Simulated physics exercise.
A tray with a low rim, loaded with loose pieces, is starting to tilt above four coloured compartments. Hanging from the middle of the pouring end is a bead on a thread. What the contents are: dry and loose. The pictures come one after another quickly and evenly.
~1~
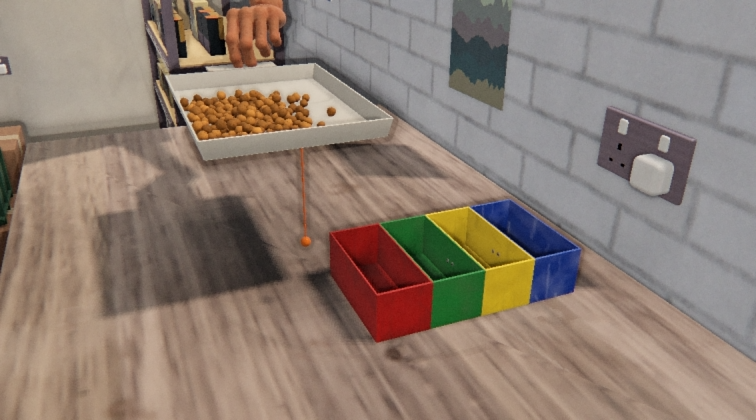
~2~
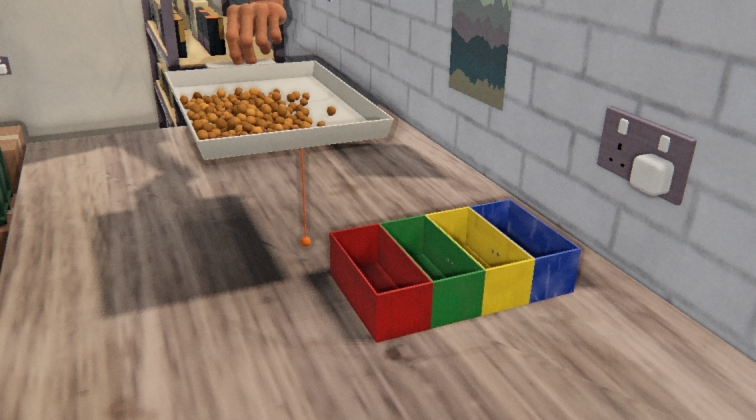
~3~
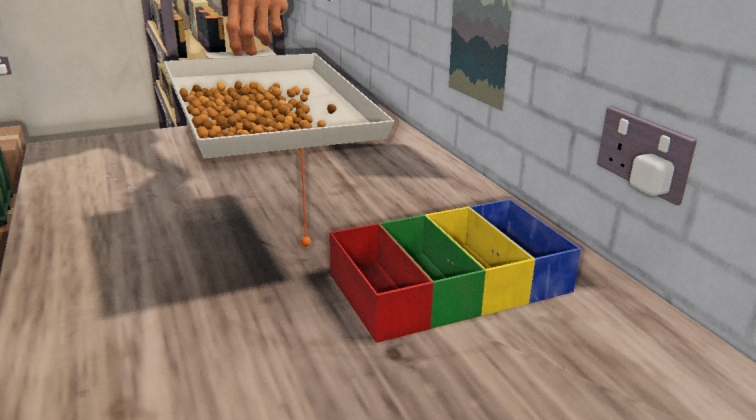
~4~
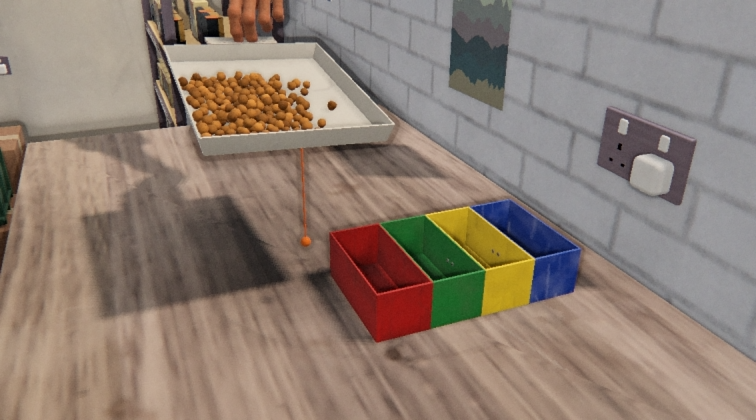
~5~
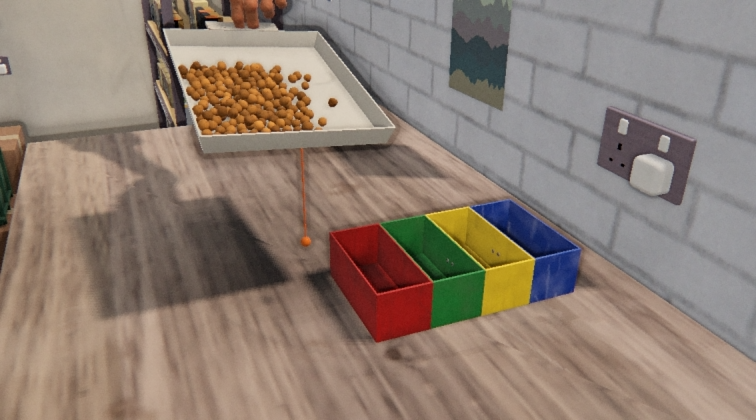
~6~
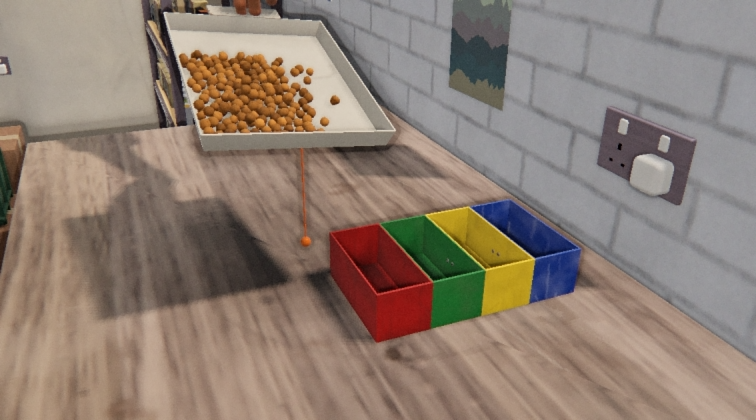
A shallow white tray of roasted chickpeas, with a hand at its far side, slowly tilted as its back edge rose above a wooden table beside red, green, yellow and blue compartments.
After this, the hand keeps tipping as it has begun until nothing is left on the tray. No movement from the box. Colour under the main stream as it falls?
Red, I would say.
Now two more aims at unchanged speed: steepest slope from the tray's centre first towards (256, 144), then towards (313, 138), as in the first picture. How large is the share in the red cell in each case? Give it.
About 0 and 30 percent.
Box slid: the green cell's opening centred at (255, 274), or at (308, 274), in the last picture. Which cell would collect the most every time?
The first time it is the cell in blue; the second time it is yellow.
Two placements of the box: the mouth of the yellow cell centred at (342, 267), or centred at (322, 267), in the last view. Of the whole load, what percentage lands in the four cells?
It comes to about 90 per cent the first time and about 80 per cent the second.
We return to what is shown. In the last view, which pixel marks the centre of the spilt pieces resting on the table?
Centre at rest: About (345, 352).
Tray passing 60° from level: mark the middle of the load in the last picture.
Look close to (305, 107) in the last picture.
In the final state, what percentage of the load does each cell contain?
So the red cell ends up with 40 % of the load, the green cell with 10 %, the yellow cell with 0 %, and the blue cell with 0 %.
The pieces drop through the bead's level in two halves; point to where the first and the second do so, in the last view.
The opening part goes through (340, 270); what follows goes through (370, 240).
Soon after the last picture, tray tipped steeply; nearly all on the tray; a stray few in the green cell; a small part falling or outside the box.
A little later, tray tipped right over; most on the tray; a stray few in the red cell; a stray few in the green cell; a small part falling or outside the box.
Later still, tray tipped past a quarter turn; about half in the red cell; a small part in the green cell; about half falling or outside the box.
At rest, tray tipped past a quarter turn; about half in the red cell; a small part in the green cell; none in the yellow cell; none in the blue cell; about half outside the box.
